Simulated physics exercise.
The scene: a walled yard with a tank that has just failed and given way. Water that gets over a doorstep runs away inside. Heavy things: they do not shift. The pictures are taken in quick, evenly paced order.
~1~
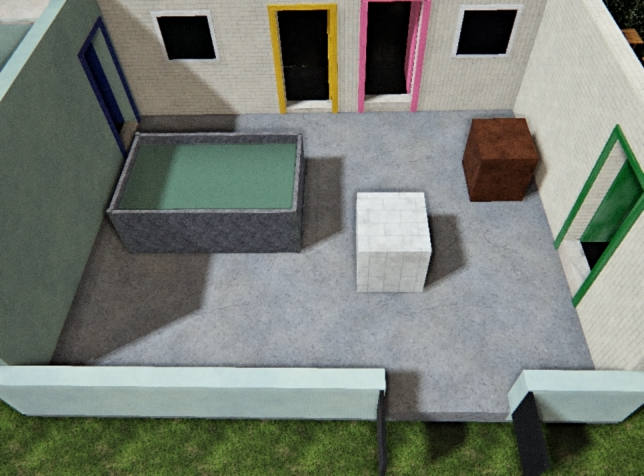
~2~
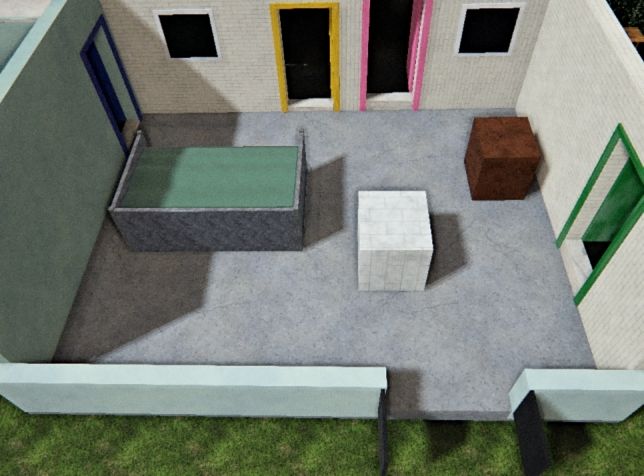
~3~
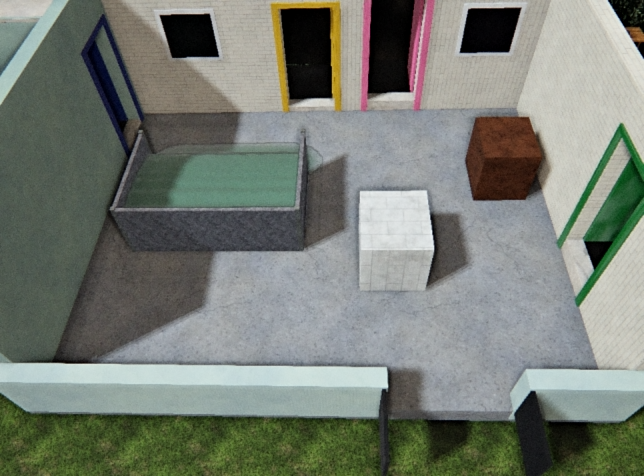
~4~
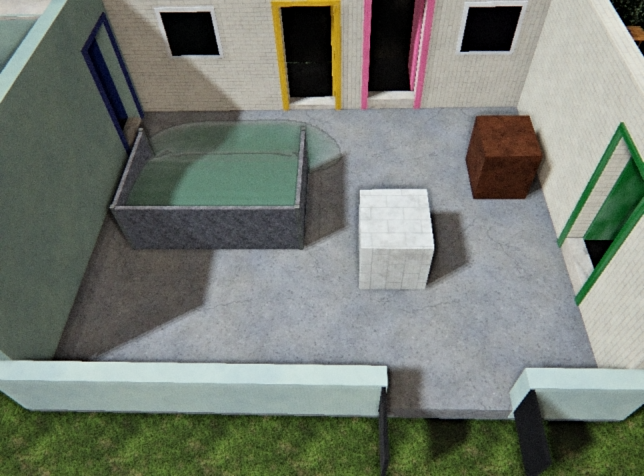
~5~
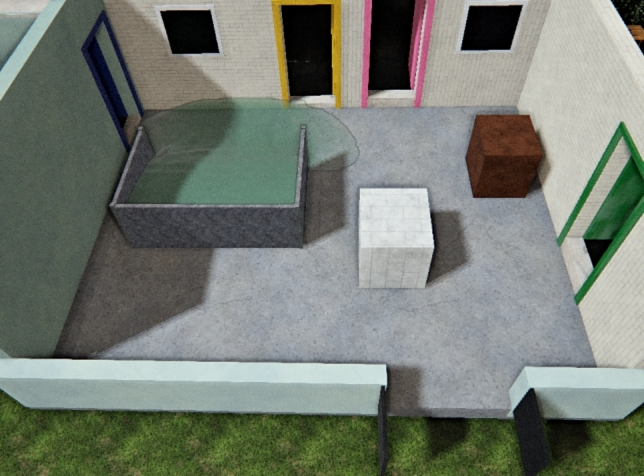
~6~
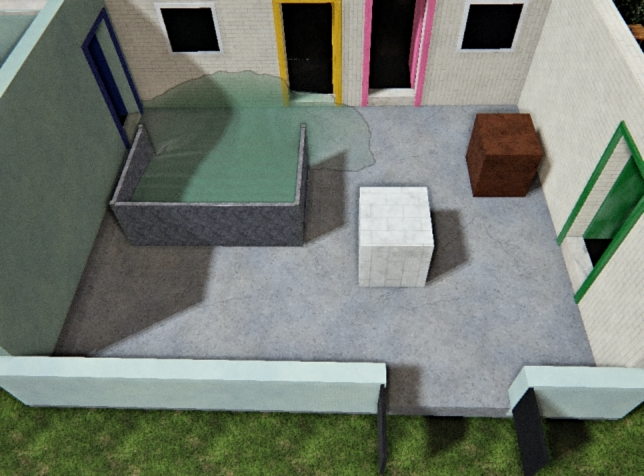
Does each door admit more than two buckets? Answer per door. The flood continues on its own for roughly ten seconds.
The blue door: It does; the pink door: It does not; the yellow door: It does; the green door: It does not.
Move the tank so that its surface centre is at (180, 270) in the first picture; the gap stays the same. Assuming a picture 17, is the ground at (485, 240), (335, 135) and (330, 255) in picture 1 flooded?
Spared, hit, spared.
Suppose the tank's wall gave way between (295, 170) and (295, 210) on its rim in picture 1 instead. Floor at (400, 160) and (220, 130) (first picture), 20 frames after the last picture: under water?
The first spot is soaked and the second is spared.
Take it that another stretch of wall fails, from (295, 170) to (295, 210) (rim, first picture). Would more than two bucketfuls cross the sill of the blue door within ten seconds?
Blue door: Over the line.
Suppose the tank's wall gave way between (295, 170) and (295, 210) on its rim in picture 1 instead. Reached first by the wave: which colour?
It's the one in green.
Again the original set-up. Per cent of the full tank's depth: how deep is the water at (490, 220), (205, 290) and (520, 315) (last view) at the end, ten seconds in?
Going in order, roughly 2, 2 and 10 %.
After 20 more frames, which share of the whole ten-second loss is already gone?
Around 70 % of the total, roughly.
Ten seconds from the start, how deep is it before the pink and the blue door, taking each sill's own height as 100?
30 and 130 %, in that order.
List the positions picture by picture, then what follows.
In the first picture, the tank at (212, 174) is whole and still.
In the second picture, the front is at a hidden place, out from the gap on the tank's far side.
In the third picture, the front is at (317, 158), out from the gap on the tank's far side.
In the fourth picture, water pours out on the tank's far side and has run to a hidden place.
In the fifth picture, water pours out on the tank's far side and has run to (147, 121).
In the sixth picture, water pours out on the tank's far side and has run to (350, 108).
A moment on, water covers 25 % of the floor; the blue door over two buckets in, the pink door wet at the sill, nothing in, the yellow door far over two buckets in, the green door not reached.
Next, water covers 35 % of the floor; the blue door far over two buckets in, the pink door wet at the sill, nothing in, the yellow door far over two buckets in, the green door not reached.
Then, water covers 55 % of the floor; the blue door far over two buckets in, the pink door wet at the sill, nothing in, the yellow door far over two buckets in, the green door wet at the sill, nothing in.
Later, water covers 85 % of the floor; the blue door far over two buckets in, the pink door wet at the sill, nothing in, the yellow door far over two buckets in, the green door wet at the sill, nothing in.
In the end, water covers 100 % of the floor; the blue door far over two buckets in, the pink door wet at the sill, nothing in, the yellow door far over two buckets in, the green door wet at the sill, nothing in.
